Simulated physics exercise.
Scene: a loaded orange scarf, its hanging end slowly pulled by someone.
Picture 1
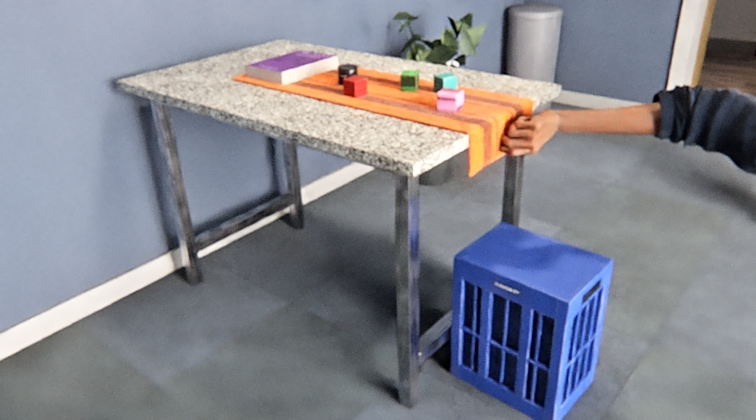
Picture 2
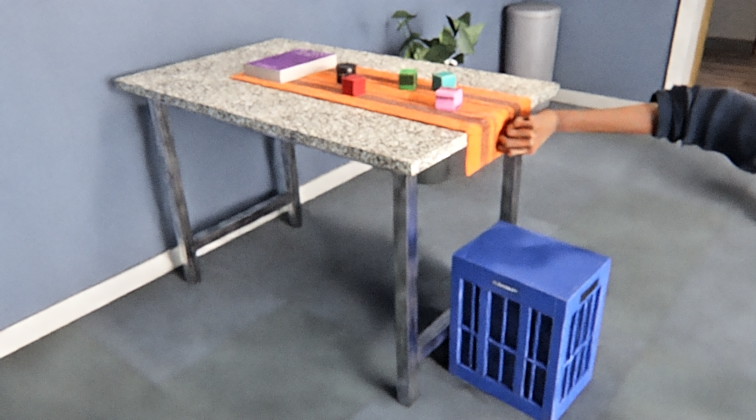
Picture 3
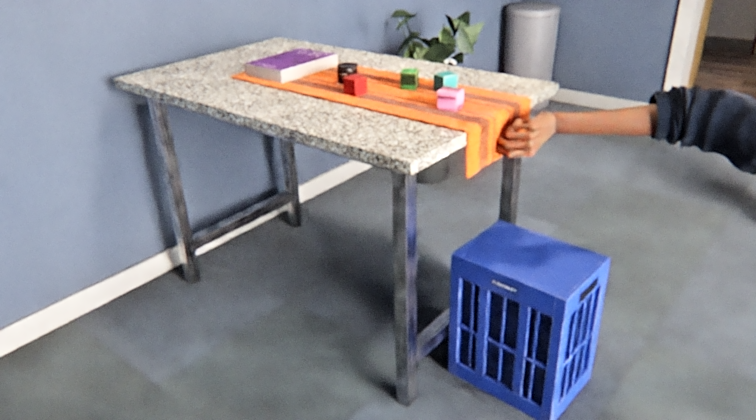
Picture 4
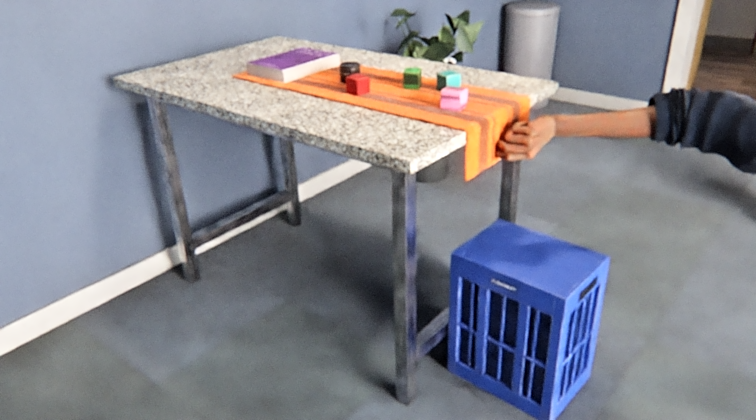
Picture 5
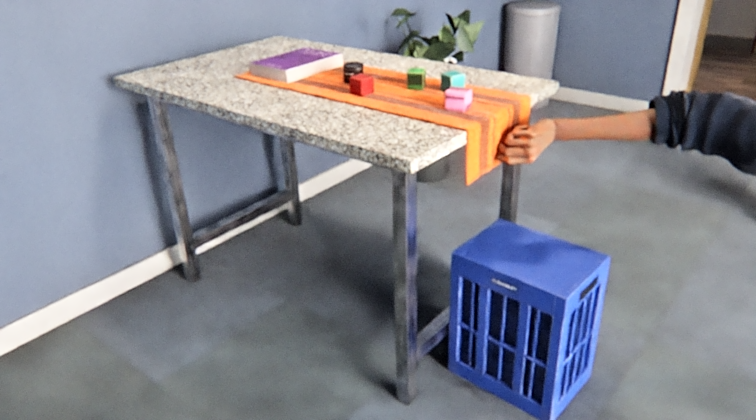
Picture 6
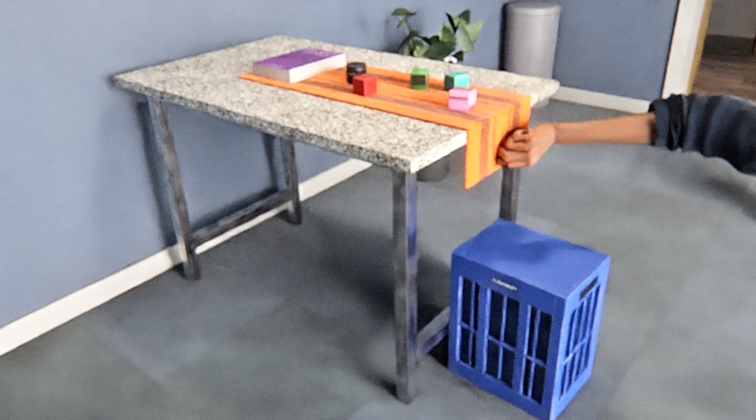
In a room with blue-grey walls and a grey floor, a granite-topped table is seen from slightly above, off one corner. An orange striped cloth lies across it carrying a purple book, a small black object and red, green, turquoise and pink blocks, with a blue crate below at right. A hand at the right slowly pulls the hanging end downward, and the load creeps rightward with the cloth.
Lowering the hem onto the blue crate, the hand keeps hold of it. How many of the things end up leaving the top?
Okay, the things that come down total two by my count.
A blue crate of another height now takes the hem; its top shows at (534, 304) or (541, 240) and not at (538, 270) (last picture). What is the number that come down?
The first gives 3, the second 1.
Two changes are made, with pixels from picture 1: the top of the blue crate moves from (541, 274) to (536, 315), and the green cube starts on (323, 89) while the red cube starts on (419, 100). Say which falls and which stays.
The green cube stays put; the red cube is lost.
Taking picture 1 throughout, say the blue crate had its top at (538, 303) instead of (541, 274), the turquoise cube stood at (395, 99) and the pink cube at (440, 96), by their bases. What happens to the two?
As for the turquoise cube, it leaves the top; as for the pink cube, it leaves the top.
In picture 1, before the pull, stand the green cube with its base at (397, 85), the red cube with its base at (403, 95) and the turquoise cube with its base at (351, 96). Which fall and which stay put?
The green cube stays on; the red cube remains up; the turquoise cube holds on.
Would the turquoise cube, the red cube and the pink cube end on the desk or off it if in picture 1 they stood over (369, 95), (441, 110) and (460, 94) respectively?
The turquoise cube stays put, the red cube ends up off, the pink cube ends up off.
Early on, hem near (497, 220); pink cube gone.
Midway, hem on the crate; pink cube and turquoise cube gone.
Finally, hem on the crate; pink cube and turquoise cube gone. Over the edge go two.
